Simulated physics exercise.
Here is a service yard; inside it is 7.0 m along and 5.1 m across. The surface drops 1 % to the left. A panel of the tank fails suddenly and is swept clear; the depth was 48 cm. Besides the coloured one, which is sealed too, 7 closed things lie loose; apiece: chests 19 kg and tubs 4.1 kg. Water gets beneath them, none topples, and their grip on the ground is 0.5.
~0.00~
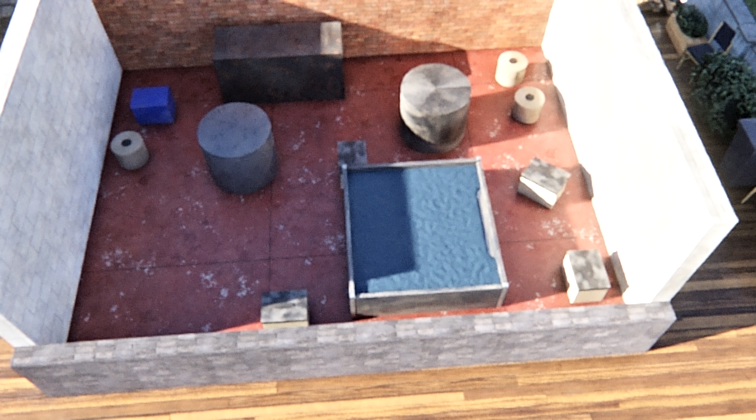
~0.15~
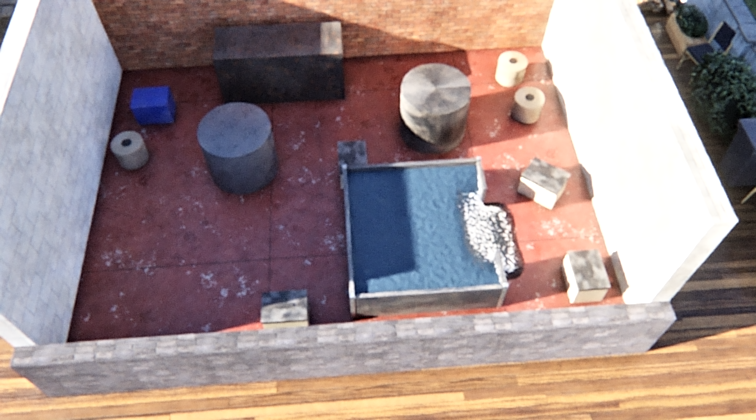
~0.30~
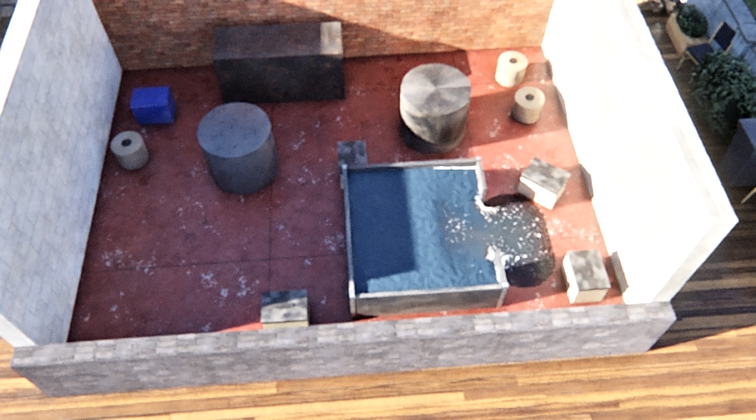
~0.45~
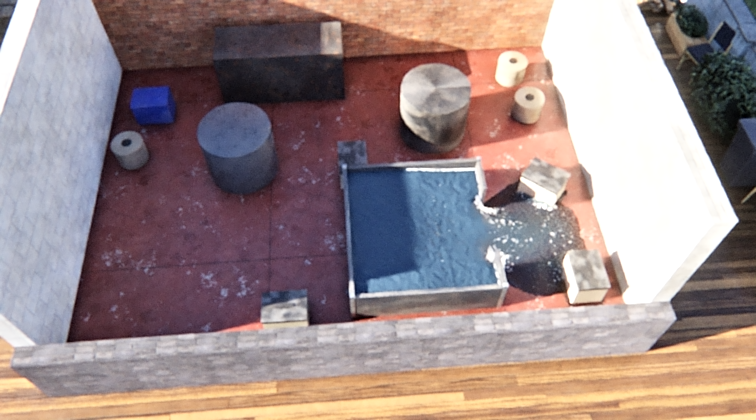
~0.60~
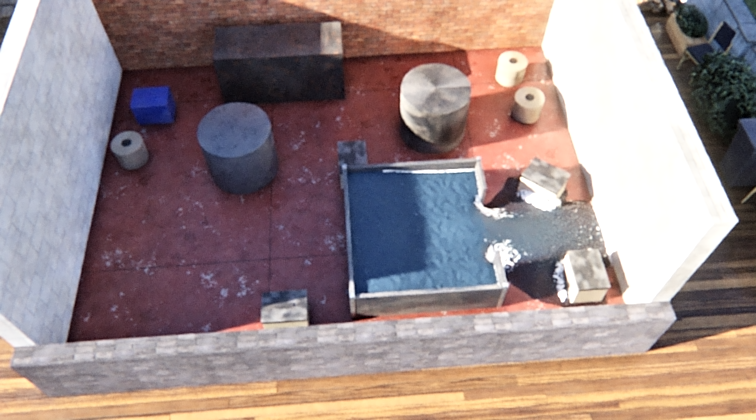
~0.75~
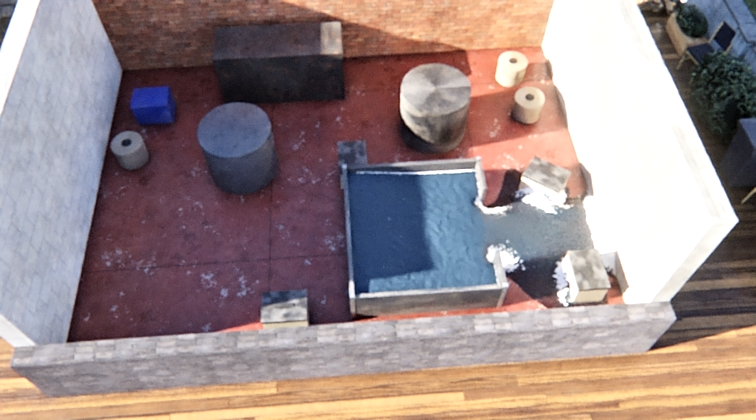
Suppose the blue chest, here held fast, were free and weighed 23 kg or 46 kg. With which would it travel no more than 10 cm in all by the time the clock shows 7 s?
Verdict: The lower weight is enough.
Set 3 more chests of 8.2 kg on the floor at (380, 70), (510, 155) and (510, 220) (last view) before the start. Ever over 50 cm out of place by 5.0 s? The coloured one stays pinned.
In that order: Less, over, more.
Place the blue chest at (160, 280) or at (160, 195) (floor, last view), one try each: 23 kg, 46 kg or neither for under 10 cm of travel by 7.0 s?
In that order: The smaller is enough; the smaller is enough.
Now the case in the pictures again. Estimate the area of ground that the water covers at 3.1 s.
Roughly 13 m2.
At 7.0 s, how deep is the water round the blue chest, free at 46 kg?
About 0 cm.
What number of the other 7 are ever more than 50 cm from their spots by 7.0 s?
That makes 4.
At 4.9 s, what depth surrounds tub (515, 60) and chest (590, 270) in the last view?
About 5 and 13 cm.
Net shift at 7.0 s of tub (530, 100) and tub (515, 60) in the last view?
In turn: 300 cm, 250 cm.
After 1.4 s the blue chest would be 0 cm from its start with 23 kg and 0 cm from its start with 46 kg; 0 cm of water round it then.
After 3.1 s the blue chest would be 0 cm from its start with 23 kg and 0 cm from its start with 46 kg; 0 cm of water round it then.
After 4.9 s the blue chest would be 0 cm from its start with 23 kg and 0 cm from its start with 46 kg; 0 cm of water round it then.
After 7.0 s the blue chest would be 0 cm from its start with 23 kg and 0 cm from its start with 46 kg; 0 cm of water round it then.
